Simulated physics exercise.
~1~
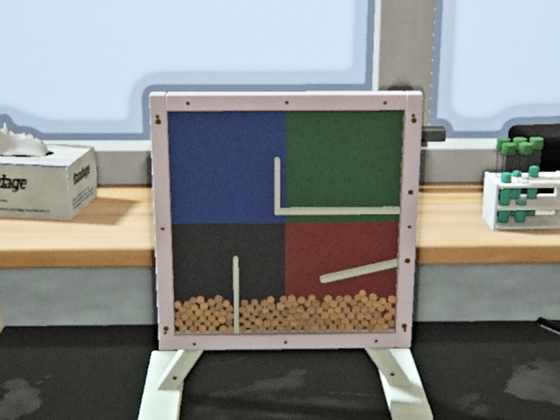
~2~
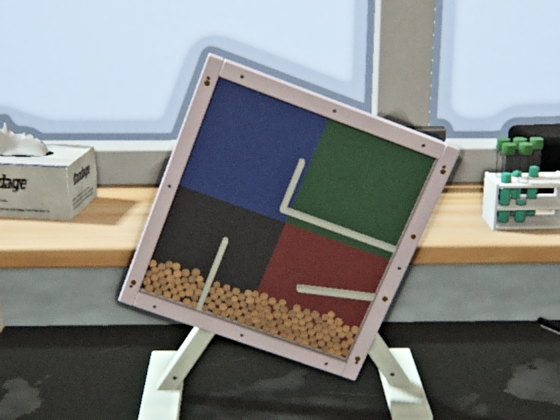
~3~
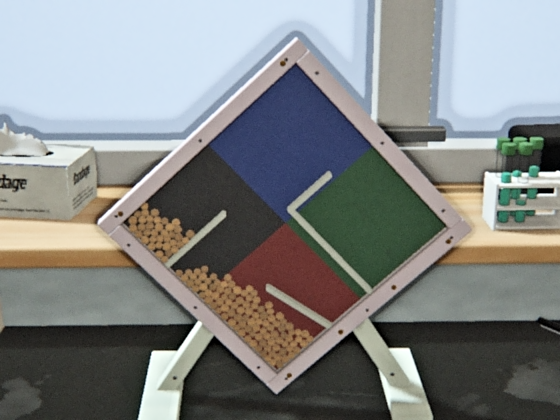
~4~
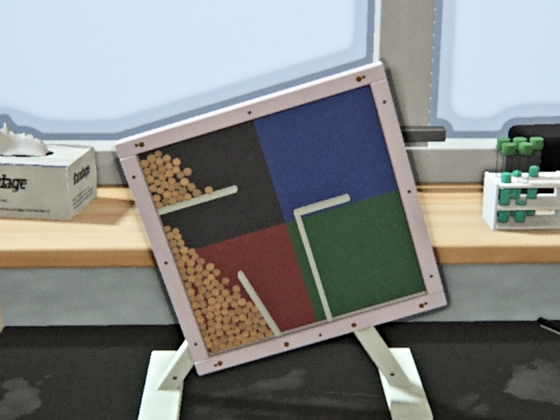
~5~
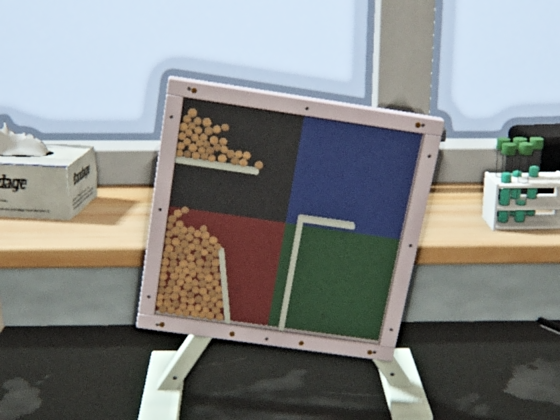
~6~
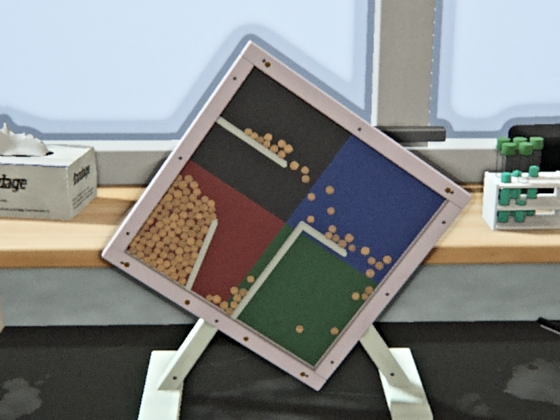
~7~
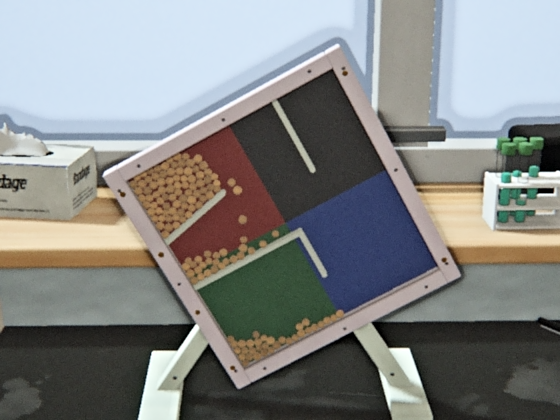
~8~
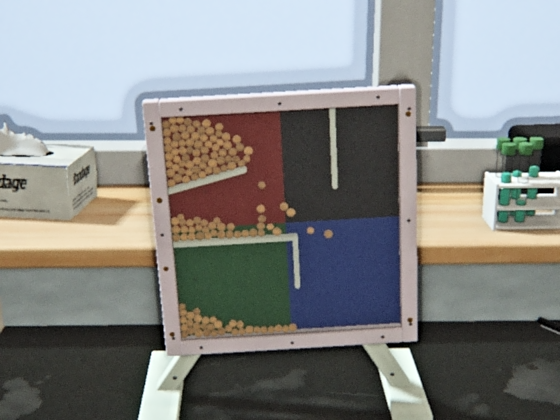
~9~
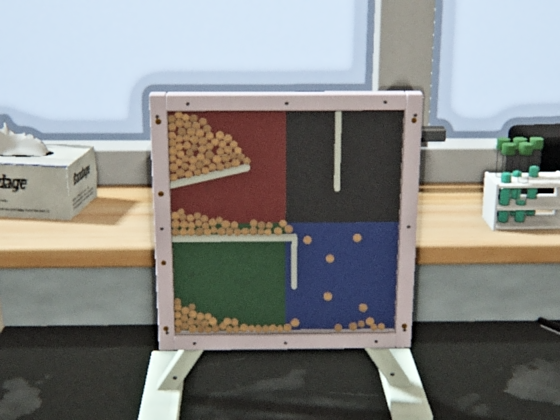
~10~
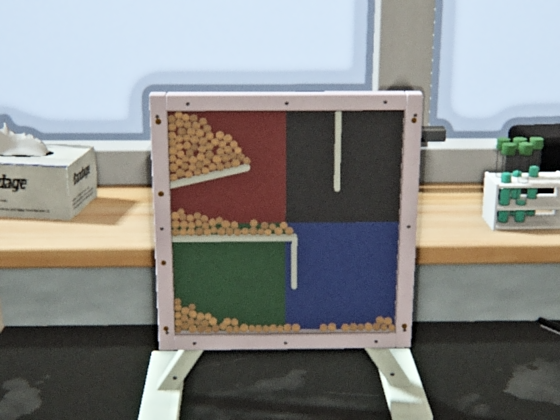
To begin with, a square case with blue, green, black and red quarters stands upright on a bench, wooden beads lying along its bottom. The case turns clockwise, and the beads slide toward the black corner, splitting around a pale bar. As it tips further, some beads spill from the black quarter across the blue and into the green, while many stay packed in the red. The case stops upside down, and a few last beads drop through the blue. Finally the beads rest mostly in red, many in green, few in blue and none in black.
